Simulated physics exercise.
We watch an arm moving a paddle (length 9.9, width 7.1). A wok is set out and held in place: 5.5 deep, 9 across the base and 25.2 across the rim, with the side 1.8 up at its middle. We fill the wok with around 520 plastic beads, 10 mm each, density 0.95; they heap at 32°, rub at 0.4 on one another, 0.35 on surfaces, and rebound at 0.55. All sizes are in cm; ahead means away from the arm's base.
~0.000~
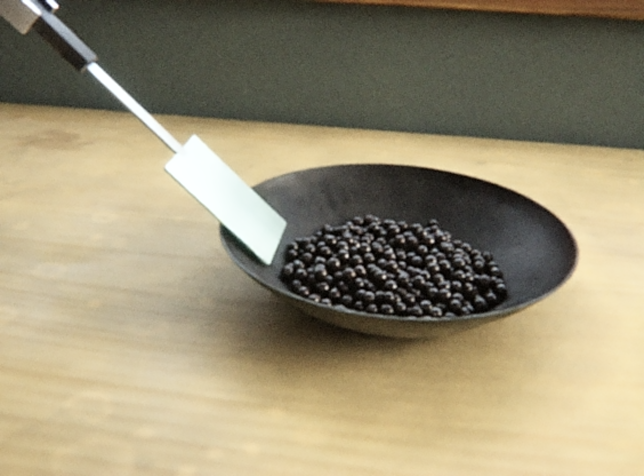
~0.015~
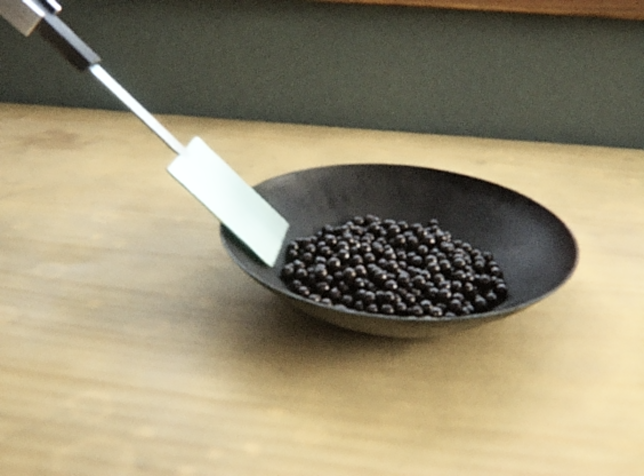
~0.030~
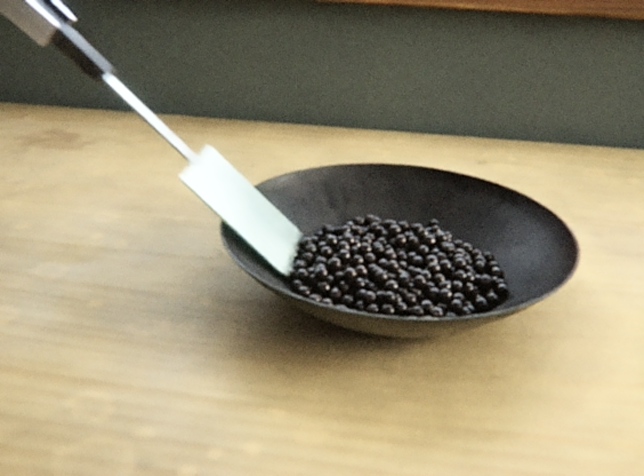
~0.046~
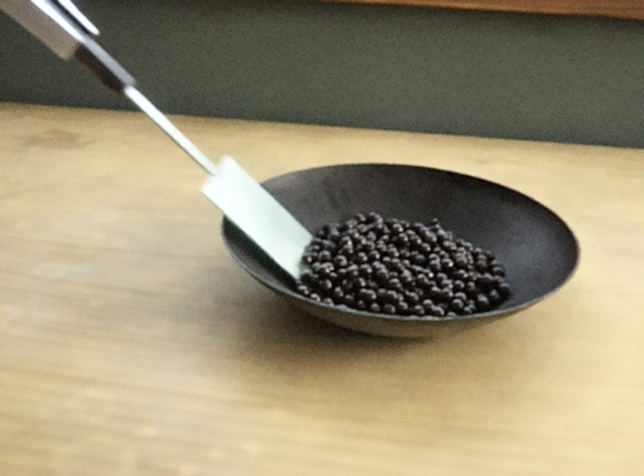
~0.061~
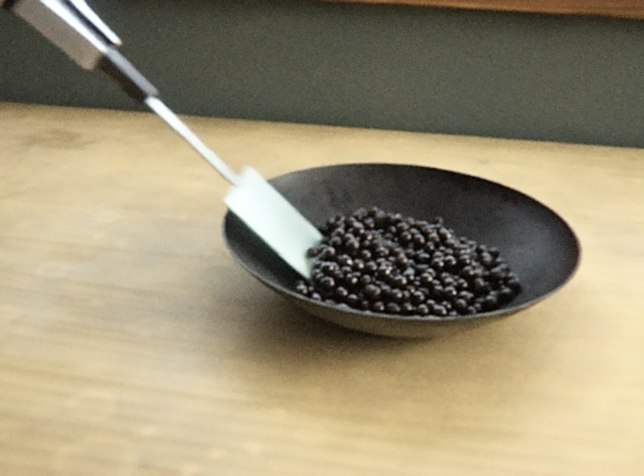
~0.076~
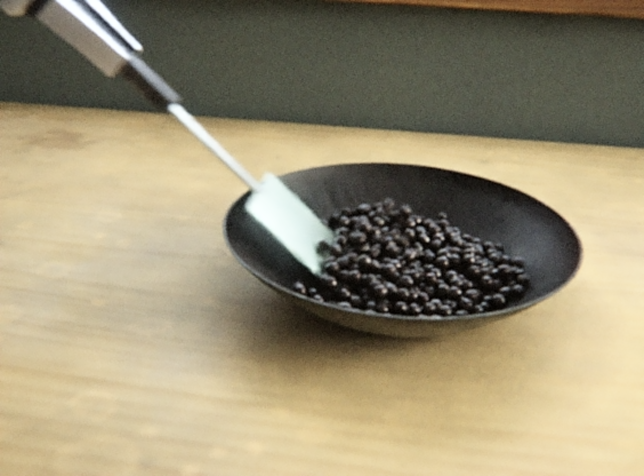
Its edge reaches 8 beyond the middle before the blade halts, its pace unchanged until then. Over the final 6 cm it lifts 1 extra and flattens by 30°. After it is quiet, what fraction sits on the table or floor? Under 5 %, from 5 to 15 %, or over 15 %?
Over 15 %.
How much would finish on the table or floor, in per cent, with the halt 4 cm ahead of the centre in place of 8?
Estimate: Approx. 0 %.
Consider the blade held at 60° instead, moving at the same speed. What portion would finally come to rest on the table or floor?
Some 30 in a hundred.
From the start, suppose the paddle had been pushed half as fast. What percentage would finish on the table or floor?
Then around 5 percent would finish on the table or floor.
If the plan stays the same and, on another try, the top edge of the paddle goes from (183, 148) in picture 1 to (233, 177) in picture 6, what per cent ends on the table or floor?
10 per cent.
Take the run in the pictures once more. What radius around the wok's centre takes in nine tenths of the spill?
Radial distance: Approx. 35 cm.
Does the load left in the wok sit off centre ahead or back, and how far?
Roughly 3.5 cm ahead of the centre.
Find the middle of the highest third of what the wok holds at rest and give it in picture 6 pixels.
It is centred around (515, 257).
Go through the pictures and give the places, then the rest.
The paddle top edge at (180, 151), sloping 43°; upper third of the load around (393, 262), from x 285 to 500, top at y 220; 519 in the wok, in the first frame.
The paddle top edge at (182, 153), sloping 43°; upper third of the load around (394, 262), from x 290 to 500, top at y 220, in the second frame.
The paddle top edge at (196, 162), sloping 43°; upper third of the load around (395, 262), from x 290 to 500, top at y 220, in the third frame.
The paddle top edge at (216, 174), sloping 43°; upper third of the load around (394, 260), from x 300 to 505, top at y 220, in the fourth frame.
The paddle top edge at (237, 184), sloping 43°; upper third of the load around (395, 259), from x 300 to 515, top at y 215, in the fifth frame.
The paddle top edge at (259, 190), sloping 43°; upper third of the load around (400, 257), from x 300 to 525, top at y 205; 519 in the wok, in the sixth frame.
After 0.11 s, sloping 43°, highest piece 6 above the table; 519 in the wok.
After 0.15 s, sloping 32°, highest piece 6 above the table; 519 in the wok.
After 0.37 s, sloping 13°, highest piece 7 above the table; 402 in the wok, 99 on the table or floor, 18 on the blade or in flight.
After 1.42 s, sloping 13°, highest piece 6 above the table; 400 in the wok, 119 on the table or floor.
In the end, 400 in the wok, 119 on the table or floor. That is 23 % on the table or floor.
